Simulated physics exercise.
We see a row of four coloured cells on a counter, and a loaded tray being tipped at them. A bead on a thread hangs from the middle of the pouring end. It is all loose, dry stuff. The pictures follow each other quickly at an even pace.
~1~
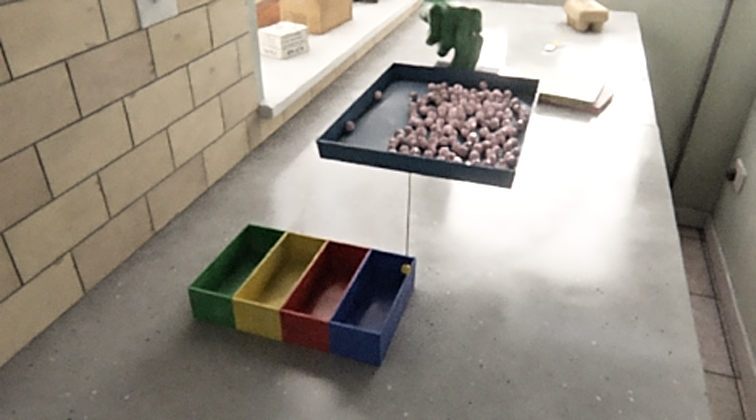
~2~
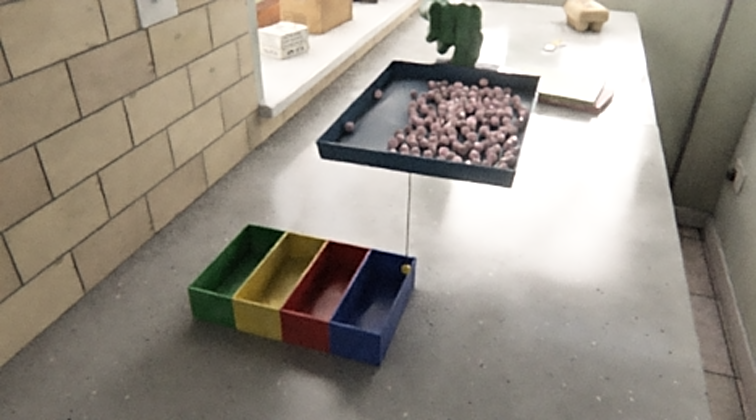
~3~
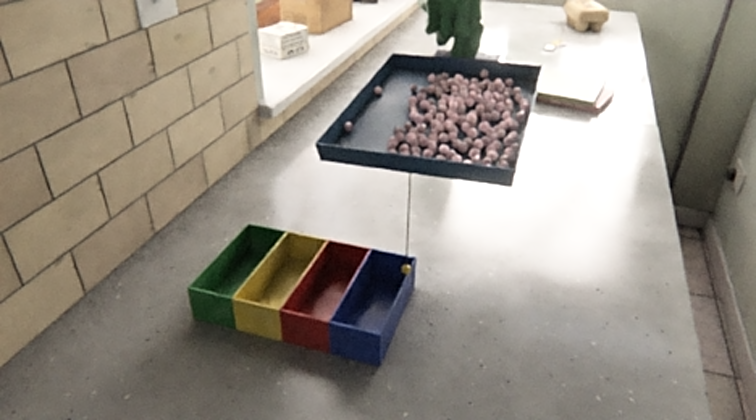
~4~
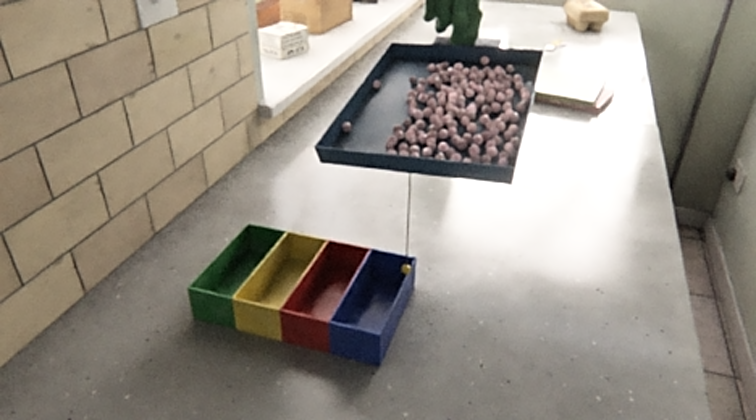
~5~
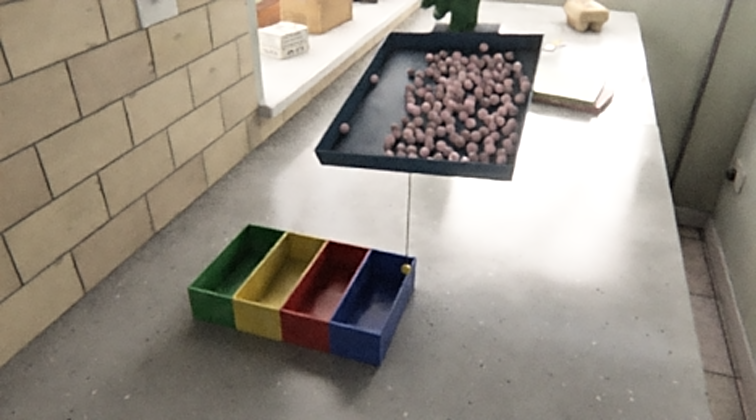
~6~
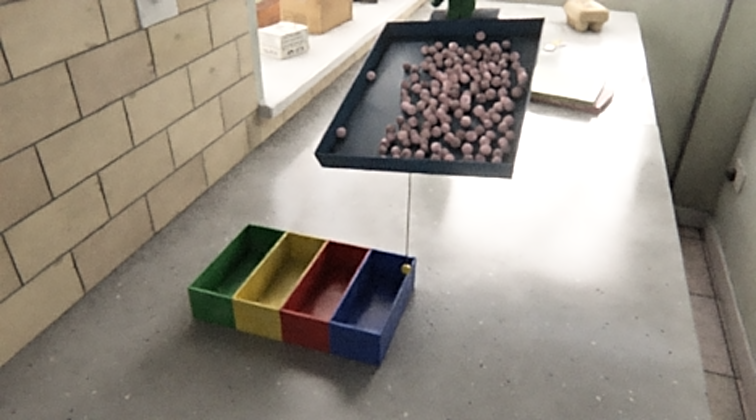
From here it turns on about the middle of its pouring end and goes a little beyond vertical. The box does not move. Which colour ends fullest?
Most goes to the red cell.
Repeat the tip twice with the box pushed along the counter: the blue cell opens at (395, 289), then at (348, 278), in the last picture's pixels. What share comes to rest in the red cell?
The first gives 30 %, the second 50 %.
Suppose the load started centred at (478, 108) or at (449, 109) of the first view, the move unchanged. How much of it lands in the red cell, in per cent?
The first gives 60 %, the second 70 %.
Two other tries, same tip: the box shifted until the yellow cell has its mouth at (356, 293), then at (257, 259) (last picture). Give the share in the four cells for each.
First some 90, then 90 per cent.
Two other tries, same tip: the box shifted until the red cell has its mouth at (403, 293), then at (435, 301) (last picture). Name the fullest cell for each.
At the first place the cell in green, at the second that green cell.
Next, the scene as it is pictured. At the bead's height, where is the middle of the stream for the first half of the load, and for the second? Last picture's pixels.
Around (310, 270) and then (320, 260).
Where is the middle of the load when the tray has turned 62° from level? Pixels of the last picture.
Around (364, 149).
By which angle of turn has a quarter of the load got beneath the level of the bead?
At some 85 degrees.
Soon, tray tipped steeply; most on the tray; a stray few in the yellow cell; a stray few in the red cell; a small part falling or outside the box.
A while on, tray tipped past a quarter turn; about a quarter on the tray; about a third in the red cell; a small part in the yellow cell; a small part in the blue cell; a stray few in the green cell; about a quarter falling or outside the box.
Towards the end, tray tipped past a quarter turn; about two thirds in the red cell; a small part in the yellow cell; a small part in the blue cell; a stray few in the green cell; a small part falling or outside the box.
Finally, tray tipped past a quarter turn; about two thirds in the red cell; a small part in the yellow cell; a small part in the blue cell; a stray few in the green cell; a small part outside the box.
